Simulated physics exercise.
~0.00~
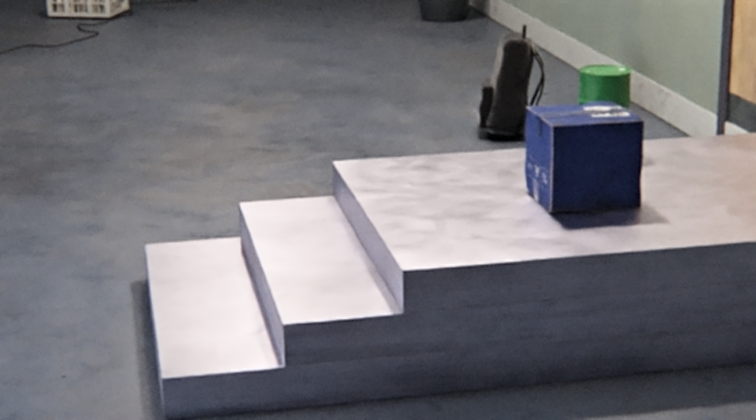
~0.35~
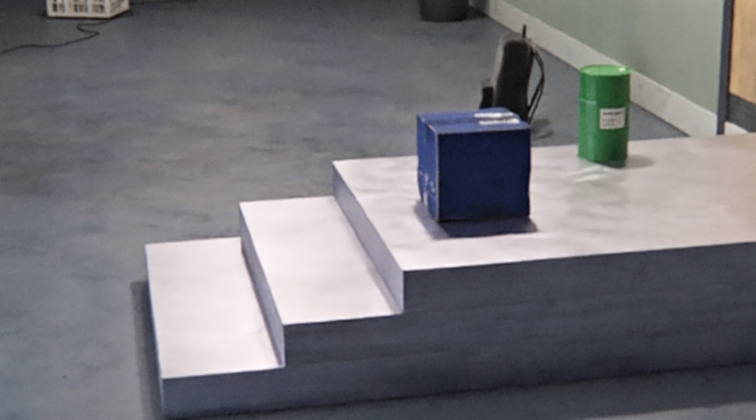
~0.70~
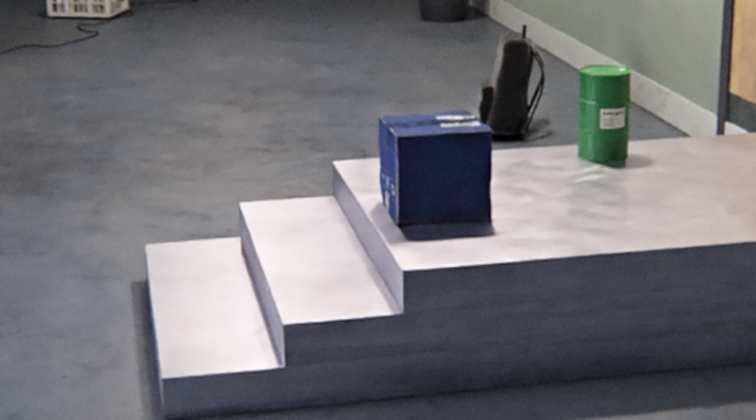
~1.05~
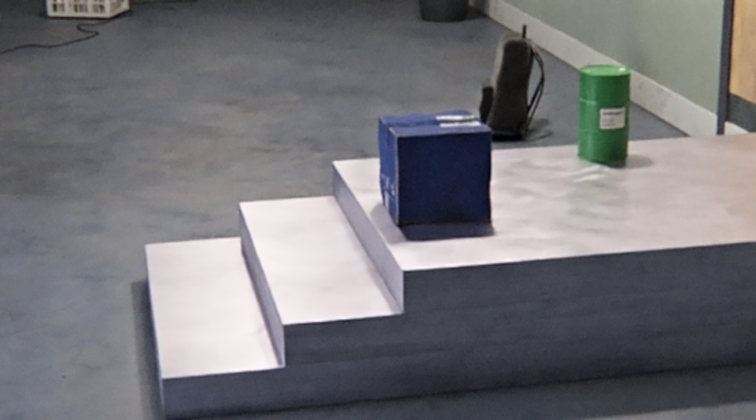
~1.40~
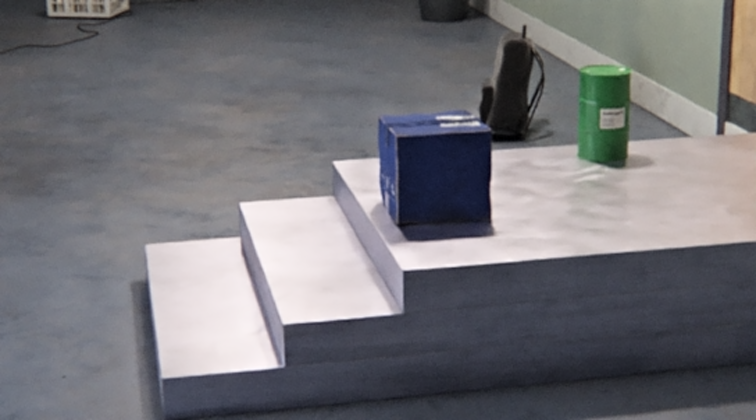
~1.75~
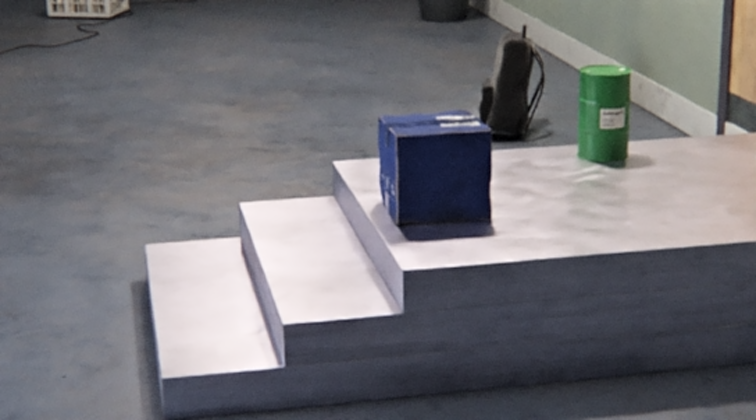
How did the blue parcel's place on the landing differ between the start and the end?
At the start the blue parcel was farther right, partly hiding the green canister, and by the end it sat farther left on the landing, close to the steps.
